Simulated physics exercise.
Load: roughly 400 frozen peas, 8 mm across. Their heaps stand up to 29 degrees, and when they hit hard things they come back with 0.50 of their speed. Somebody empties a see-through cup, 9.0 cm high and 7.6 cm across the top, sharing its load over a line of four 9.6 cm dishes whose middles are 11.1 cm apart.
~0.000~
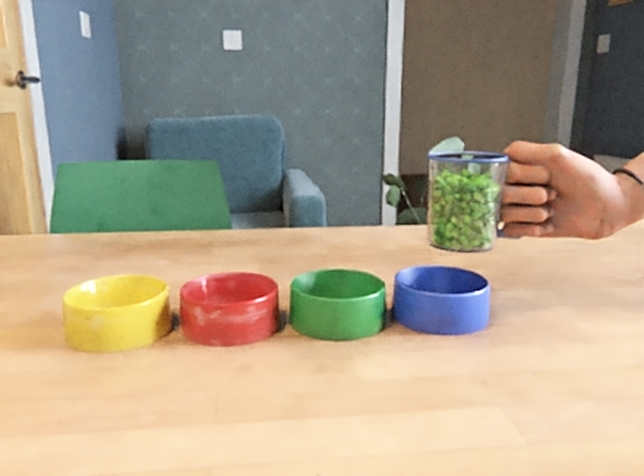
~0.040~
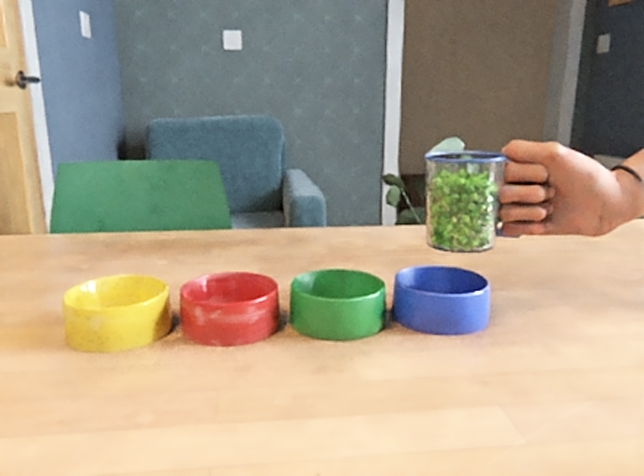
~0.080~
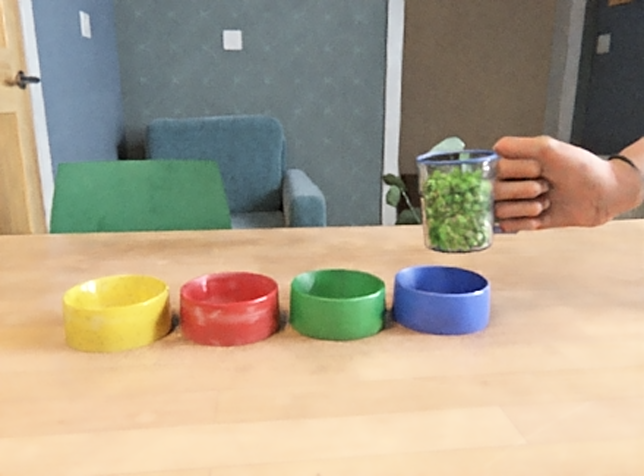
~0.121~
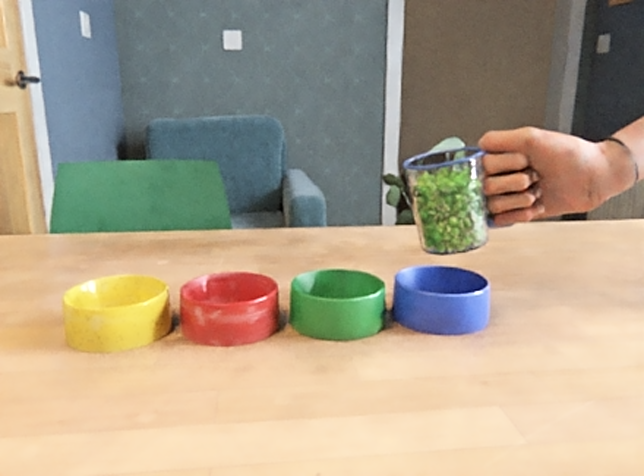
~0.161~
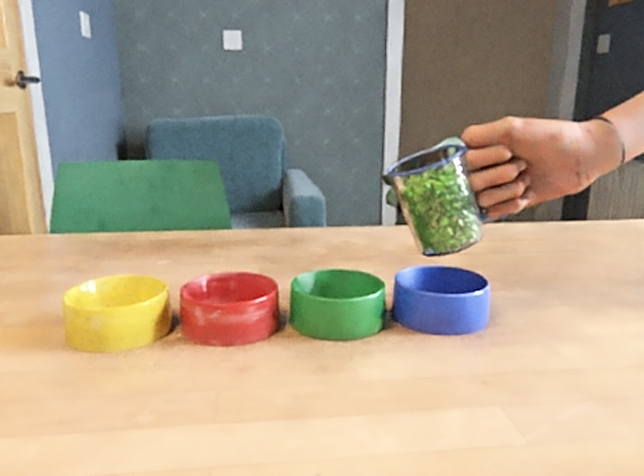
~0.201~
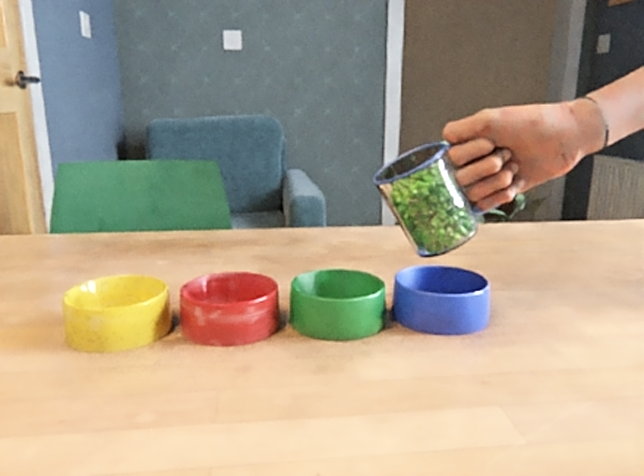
In a room with grey-blue walls, a wooden tabletop is seen from the front and slightly above, with a teal armchair and a green chair behind it. Four round dishes sit in a row, yellow, red, green and blue from left to right, and a hand at the right holds a clear cup of green peas. The hand shifts the cup slightly left, tilting it leftward above the blue dish, while the camera stays still.
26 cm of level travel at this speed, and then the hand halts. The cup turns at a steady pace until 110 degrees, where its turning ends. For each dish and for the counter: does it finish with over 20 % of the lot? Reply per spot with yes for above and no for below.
Red dish: Yes, above. Blue dish: No, below. Green dish: No, below. Yellow dish: Yes, above. Counter: No, below.
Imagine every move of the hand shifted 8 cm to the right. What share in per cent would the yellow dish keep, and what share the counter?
I'd expect yellow at 0 and the counter at 10.
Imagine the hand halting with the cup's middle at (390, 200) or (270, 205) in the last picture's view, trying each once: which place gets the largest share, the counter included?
Top receivers, in order: Green and red.
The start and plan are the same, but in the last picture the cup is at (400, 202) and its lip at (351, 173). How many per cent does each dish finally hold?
In the end red holds 0, blue holds 0, green holds 0, yellow holds 100.
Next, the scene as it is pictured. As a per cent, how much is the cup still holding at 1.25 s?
Roughly 0 per cent of the load.
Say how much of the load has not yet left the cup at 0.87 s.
40 %.
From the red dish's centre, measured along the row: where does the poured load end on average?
Around 6 cm away, toward the left-hand end.
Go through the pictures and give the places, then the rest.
The first picture shows cup at (464, 201), tilt 0 degrees, lip at (430, 157), moved 0.0 cm; middle of the pieces at (463, 208); blue dish at (441, 280); green dish at (338, 284); red dish at (230, 287); yellow dish at (117, 292).
The second picture shows cup at (462, 201), tilt 1 degrees, lip at (428, 158), moved 0.2 cm; middle of the pieces at (462, 208).
The third picture shows cup at (457, 201), tilt 5 degrees, lip at (419, 161), moved 0.7 cm; middle of the pieces at (457, 208).
The fourth picture shows cup at (448, 201), tilt 13 degrees, lip at (405, 167), moved 1.7 cm; middle of the pieces at (449, 208).
The fifth picture shows cup at (438, 201), tilt 21 degrees, lip at (390, 174), moved 2.7 cm; middle of the pieces at (440, 208).
The sixth picture shows cup at (428, 202), tilt 29 degrees, lip at (375, 182), moved 3.8 cm; middle of the pieces at (431, 208); blue dish at (441, 280); green dish at (338, 284); red dish at (230, 287); yellow dish at (117, 292). Its pace works out near 205 degrees a second; the hand travels 27 cm a second.
Then, at 0.60 s, tilt 107 degrees; cup holds 90 %, red 5 %.
After 0.87 s, tilt 110 degrees; cup holds 40 %, red 55 %.
Then, at 1.25 s, tilt 110 degrees; cup holds 0 %, red 50 %, yellow 40 %.
At rest (1.8 s), red 50 %, blue 0 %, green 0 %, yellow 40 %, counter 15 %.
